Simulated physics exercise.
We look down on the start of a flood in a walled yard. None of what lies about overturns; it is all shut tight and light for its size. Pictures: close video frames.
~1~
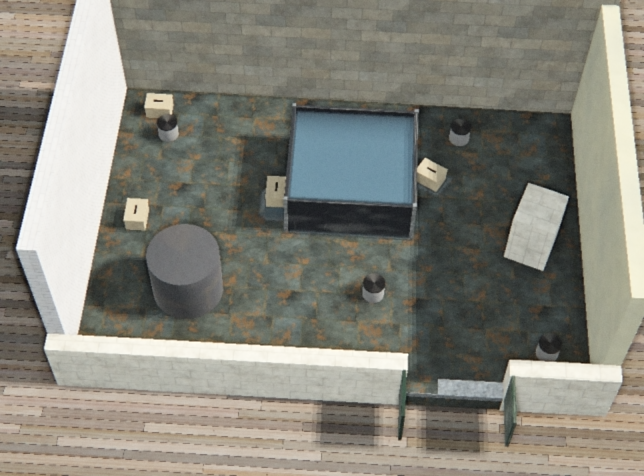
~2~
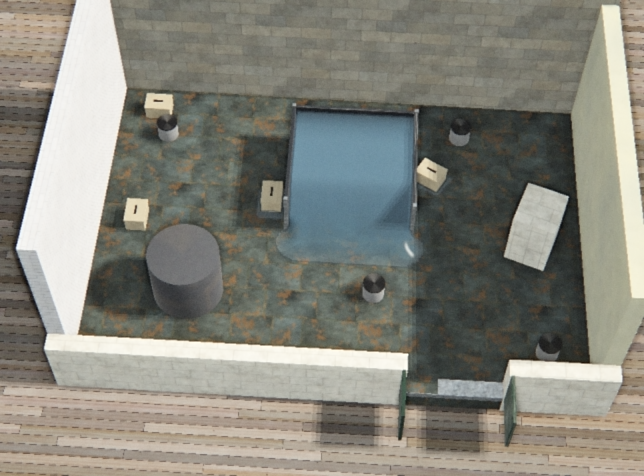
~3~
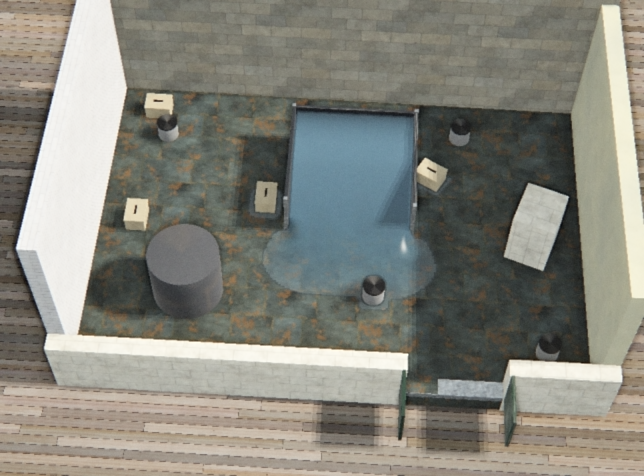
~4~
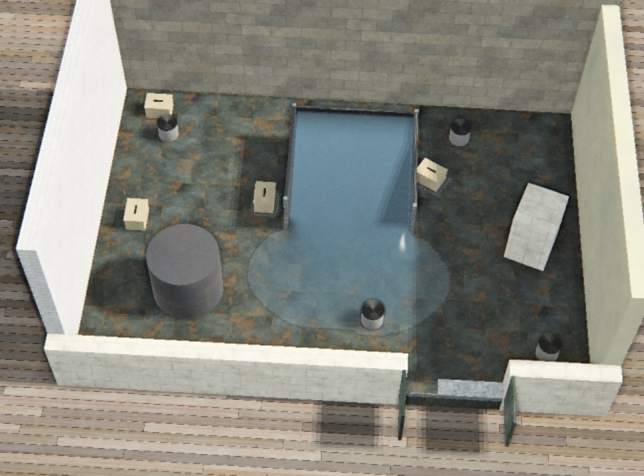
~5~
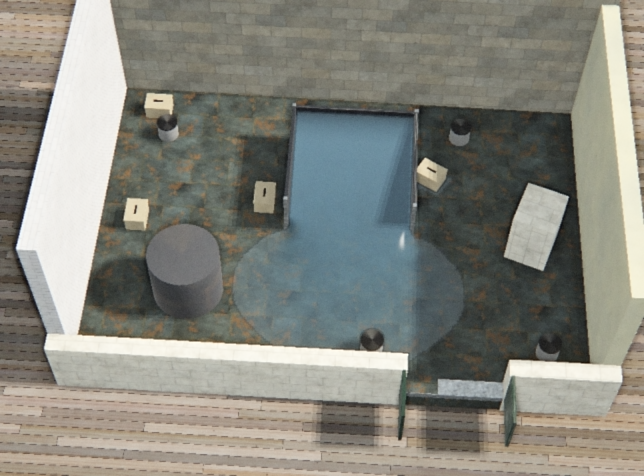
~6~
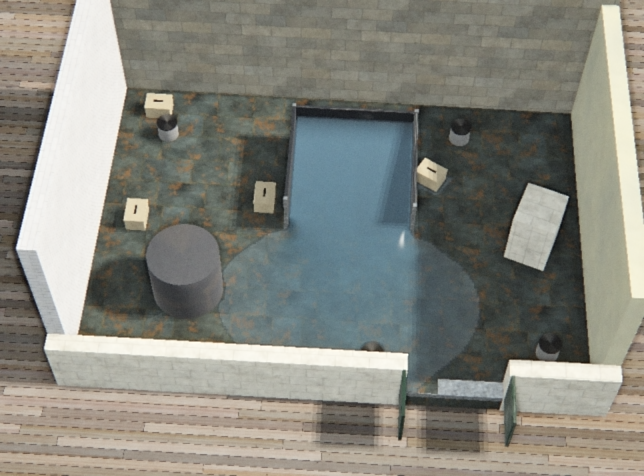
Blue water spreads from an open tank across the yard, pushing a pail toward the front wall.
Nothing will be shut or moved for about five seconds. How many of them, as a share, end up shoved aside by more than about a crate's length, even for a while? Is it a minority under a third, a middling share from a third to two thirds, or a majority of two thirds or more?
Within the middle band.
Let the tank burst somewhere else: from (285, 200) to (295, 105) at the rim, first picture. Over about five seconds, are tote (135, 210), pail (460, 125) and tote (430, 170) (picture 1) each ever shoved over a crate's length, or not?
Same order as named: Sent that far; sent that far; not sent that far.
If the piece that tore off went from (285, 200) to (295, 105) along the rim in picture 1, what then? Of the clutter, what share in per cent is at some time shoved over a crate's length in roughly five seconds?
Estimate: Some 80 per cent.
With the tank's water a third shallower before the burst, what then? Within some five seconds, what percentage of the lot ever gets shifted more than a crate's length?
Something like 20 % of the loose things.
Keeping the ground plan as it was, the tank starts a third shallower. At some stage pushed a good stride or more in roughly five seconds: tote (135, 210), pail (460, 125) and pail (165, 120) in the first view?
Result by item: Didn't cover it; didn't cover it; didn't cover it.
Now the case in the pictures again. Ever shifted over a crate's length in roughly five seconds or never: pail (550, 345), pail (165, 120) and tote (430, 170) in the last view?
Went a long way, then went a long way, then never got far.
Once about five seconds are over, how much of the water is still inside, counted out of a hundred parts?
Roughly 82 percent.
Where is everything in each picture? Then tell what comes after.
The first picture shows a pail at (374, 283), on the bottom; a tote at (277, 187) rests on the ground; 0 of 8 have shifted.
The second picture shows a pail at (374, 283), on the bottom; a tote at (272, 192) rests on the ground, close to its start; 1 of 8 have shifted.
The third picture shows a pail at (374, 285), on the bottom, close to its start; a tote at (266, 193) rests on the ground, close to its start; 1 of 8 have shifted.
The fourth picture shows a pail at (373, 309), on the bottom, a stride from its start; a tote at (264, 193) rests on the ground, close to its start; 2 of 8 have shifted.
The fifth picture shows a pail at (372, 340), on the bottom, a stride from its start; a tote at (264, 193), on the bottom, close to its start; 2 of 8 have shifted.
The sixth picture shows a pail at (372, 353), afloat, a stride from its start; a tote at (264, 193), on the bottom, close to its start; 2 of 8 have shifted.
A moment on, 1 of 8 are well off their spots; 1 afloat.
Next, 1 of 8 are well off their spots; 1 afloat.
Later, 2 of 8 are well off their spots; 0 afloat.
In the end, 4 of 8 are well off their spots, and 4 have been at some point; 1 afloat.
